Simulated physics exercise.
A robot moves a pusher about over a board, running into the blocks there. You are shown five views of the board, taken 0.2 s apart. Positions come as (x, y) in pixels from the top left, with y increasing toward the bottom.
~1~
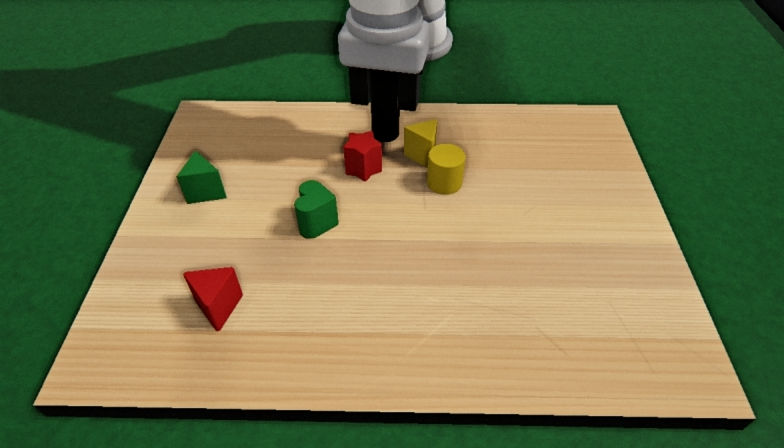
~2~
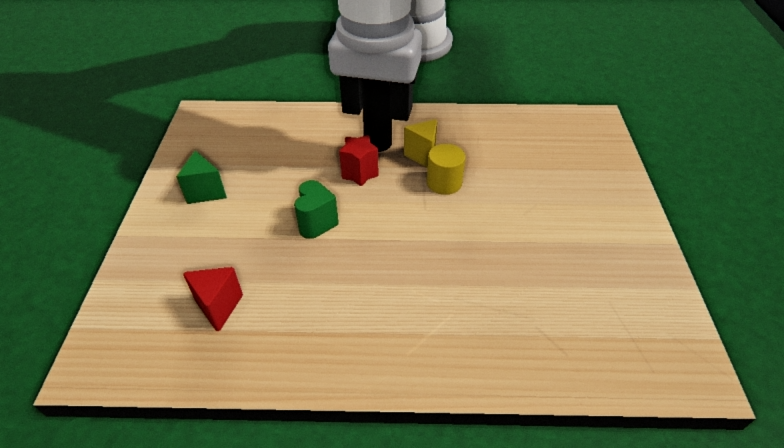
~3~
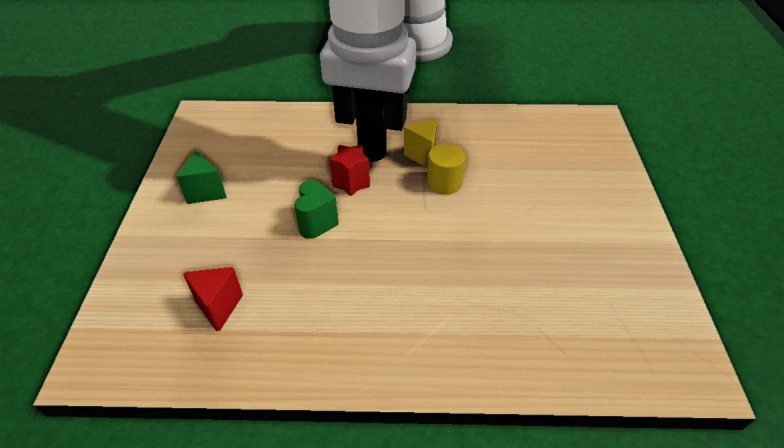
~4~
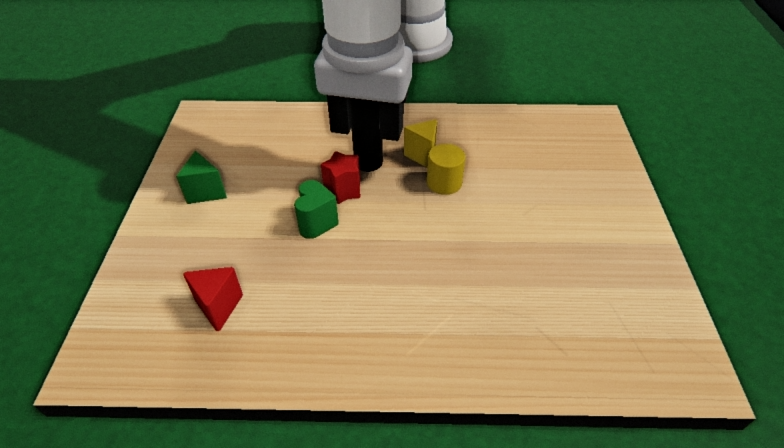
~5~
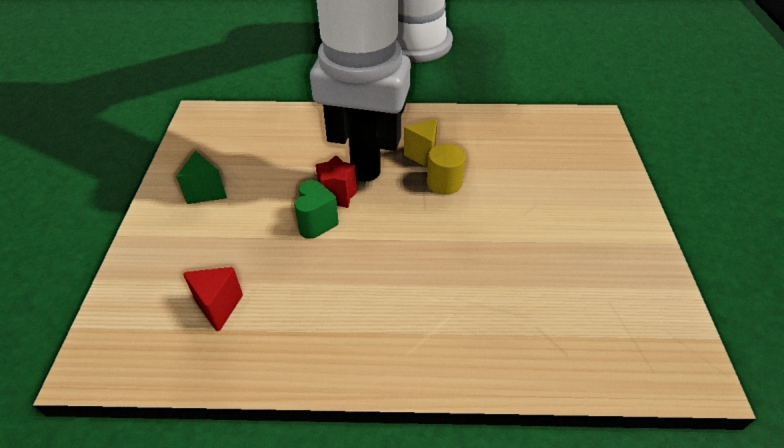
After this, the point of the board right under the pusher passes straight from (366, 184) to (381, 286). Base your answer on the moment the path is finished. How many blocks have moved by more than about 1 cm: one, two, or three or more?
The count is one.
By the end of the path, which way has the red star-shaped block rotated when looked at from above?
It turns clockwise.
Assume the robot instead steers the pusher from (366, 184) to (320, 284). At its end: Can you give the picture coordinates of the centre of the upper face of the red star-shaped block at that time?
Its top centre lands on (321, 179).
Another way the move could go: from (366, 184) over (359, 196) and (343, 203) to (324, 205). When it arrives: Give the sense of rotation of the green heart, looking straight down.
Answer: Anticlockwise.
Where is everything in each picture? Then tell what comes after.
In the first picture, pusher's lower end at (386, 134); green heart at (313, 195); red star-shaped block at (362, 141); yellow triangular piece at (424, 129).
In the second picture, pusher at (378, 143); red star-shaped block at (358, 145).
In the third picture, pusher at (372, 153); red star-shaped block at (350, 155).
In the fourth picture, pusher at (368, 163); red star-shaped block at (341, 163).
In the fifth picture, pusher at (366, 172); green heart at (313, 195); red star-shaped block at (335, 168); yellow triangular piece at (424, 129).
The first path, step by step. One third of the way, pusher at (369, 203); green heart at (310, 196); red star-shaped block at (338, 177), turned 65° clockwise.
Two thirds of the way, pusher at (374, 237); green heart at (310, 196); red star-shaped block at (338, 177), turned 65° clockwise.
At the end, pusher at (381, 275); green heart at (310, 196); red star-shaped block at (338, 177), turned 65° clockwise; yellow triangular piece still.
